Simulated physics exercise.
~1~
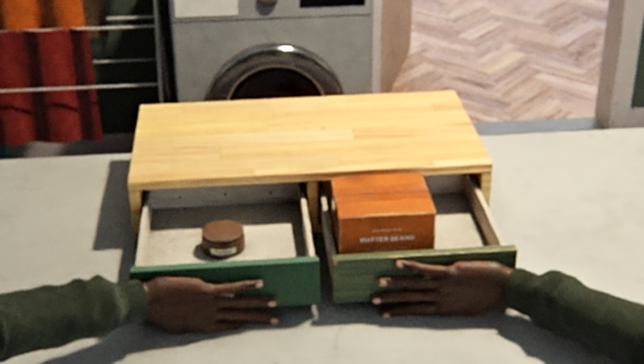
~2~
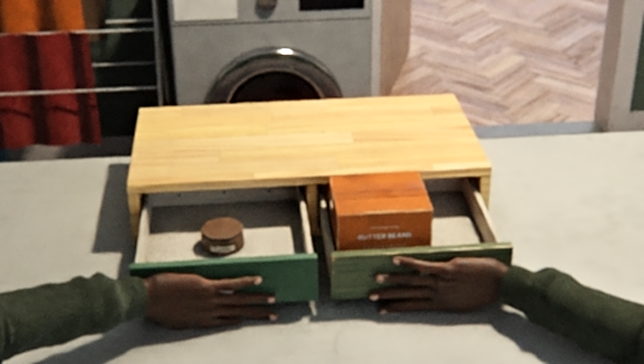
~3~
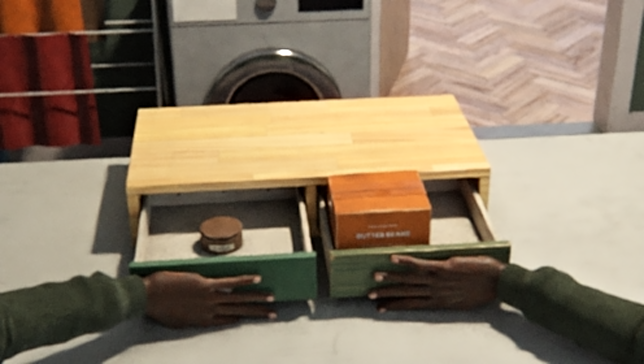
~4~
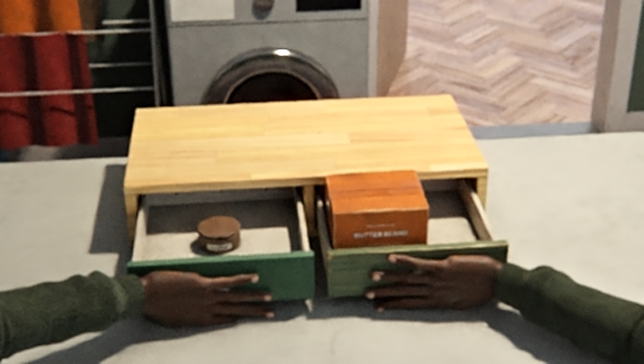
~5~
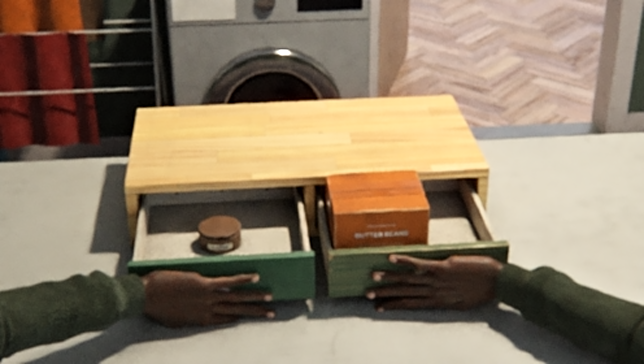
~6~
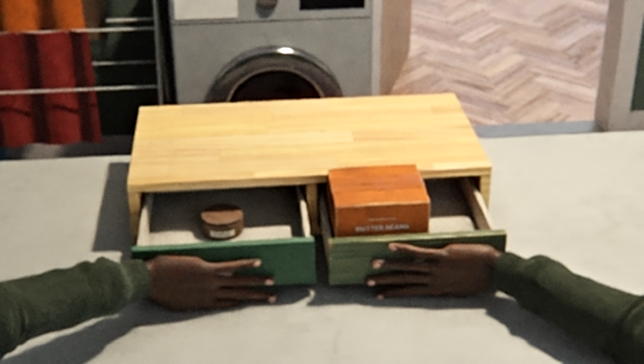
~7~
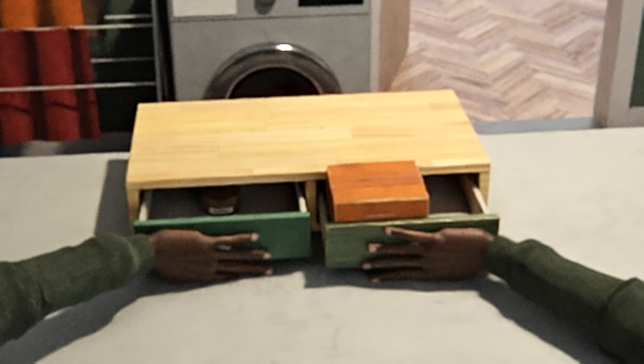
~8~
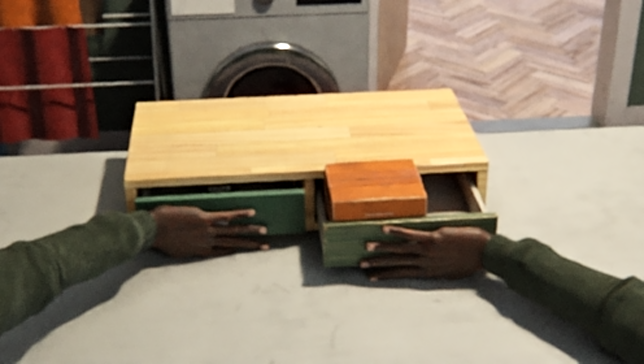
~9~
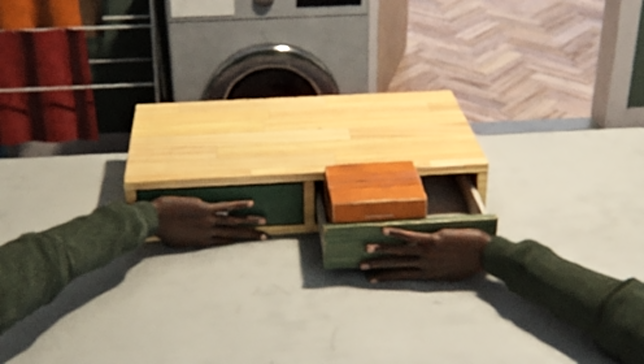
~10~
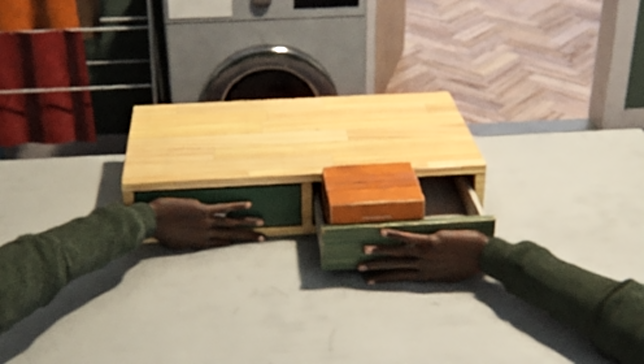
Two hands push the drawers; the left one closes but the right one stays partly open.
